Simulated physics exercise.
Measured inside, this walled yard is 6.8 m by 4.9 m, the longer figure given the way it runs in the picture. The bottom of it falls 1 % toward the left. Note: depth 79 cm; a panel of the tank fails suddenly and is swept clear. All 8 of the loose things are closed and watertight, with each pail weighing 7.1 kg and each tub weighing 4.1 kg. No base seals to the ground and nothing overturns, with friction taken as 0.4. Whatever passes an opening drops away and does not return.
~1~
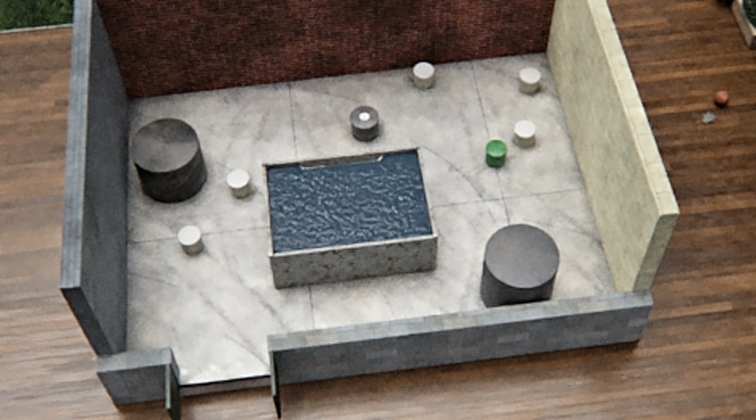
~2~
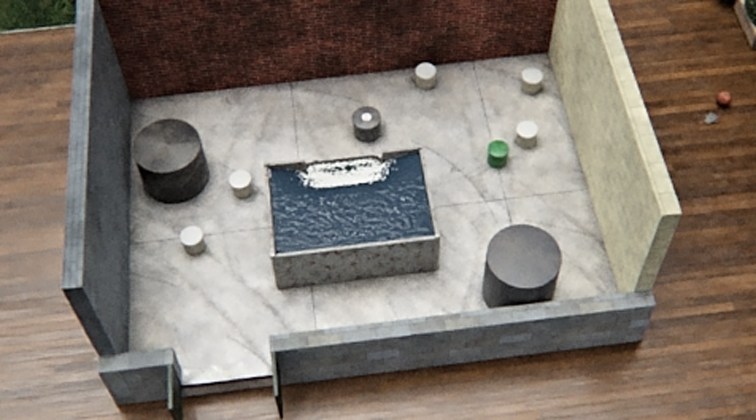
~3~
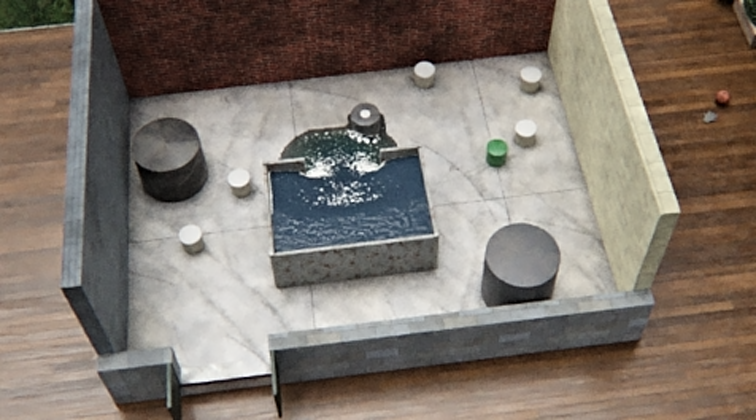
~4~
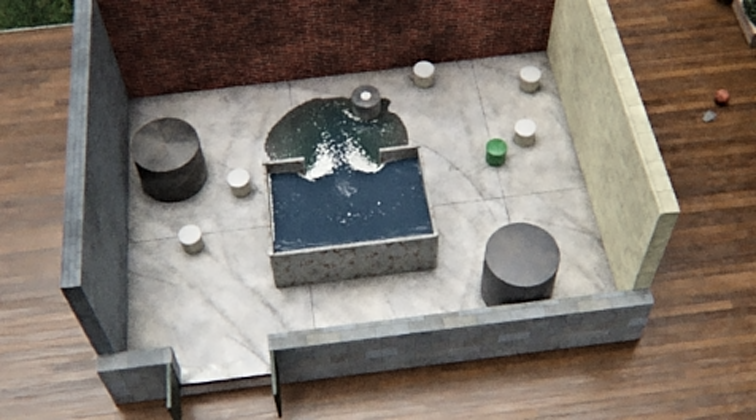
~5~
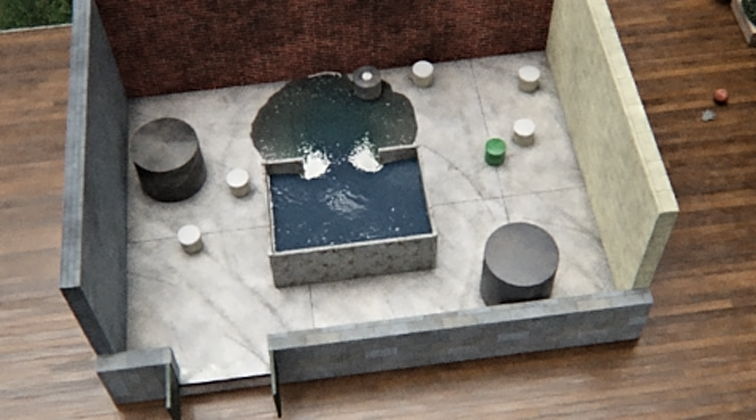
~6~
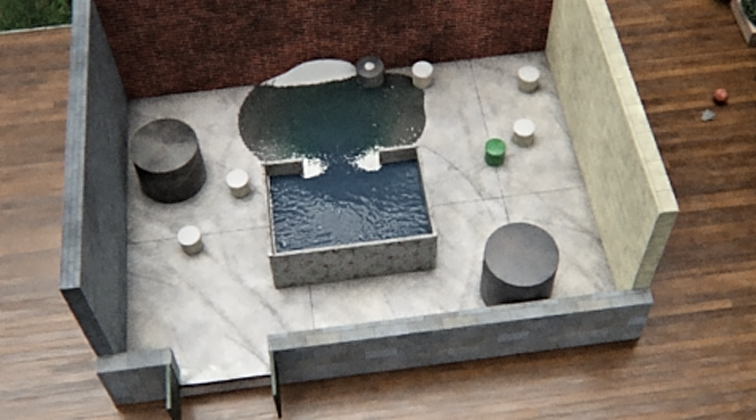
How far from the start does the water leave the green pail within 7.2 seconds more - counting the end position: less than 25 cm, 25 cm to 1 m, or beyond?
A fair way, under a metre.
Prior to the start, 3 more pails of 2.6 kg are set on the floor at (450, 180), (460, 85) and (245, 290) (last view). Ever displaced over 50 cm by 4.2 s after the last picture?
Listed order gives within the limit, above the limit, within the limit.
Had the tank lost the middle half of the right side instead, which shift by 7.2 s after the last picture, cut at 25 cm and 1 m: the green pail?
I'd expect the green pail to have ended up far off.
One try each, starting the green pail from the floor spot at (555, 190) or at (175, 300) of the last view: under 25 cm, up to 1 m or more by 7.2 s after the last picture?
Respectively: It is shoved a long way; it is shoved a long way.
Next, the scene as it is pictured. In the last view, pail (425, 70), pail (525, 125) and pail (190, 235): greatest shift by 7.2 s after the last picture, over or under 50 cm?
Beyond, beyond, within.
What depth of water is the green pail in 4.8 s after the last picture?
About 4 cm.
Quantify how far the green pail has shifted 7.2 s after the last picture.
I'd estimate some 40 centimetres.
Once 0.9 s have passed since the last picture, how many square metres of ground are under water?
Roughly 13 m2.
Then, 0.9 s after the last picture the green pail is near (496, 147), 0.0 m from its start, aground; 0 of 8 are out; 1 afloat.
Then, 2.8 s after the last picture the green pail is near (496, 147), 0.0 m from its start, aground; 0 of 8 are out; 1 afloat.
Then, 4.8 s after the last picture the green pail is near (480, 161), 0.4 m from its start, aground; 0 of 8 are out; 4 afloat.
Then, 7.2 s after the last picture the green pail is near (478, 162), 0.4 m from its start, aground; 0 of 8 are out; 4 afloat.
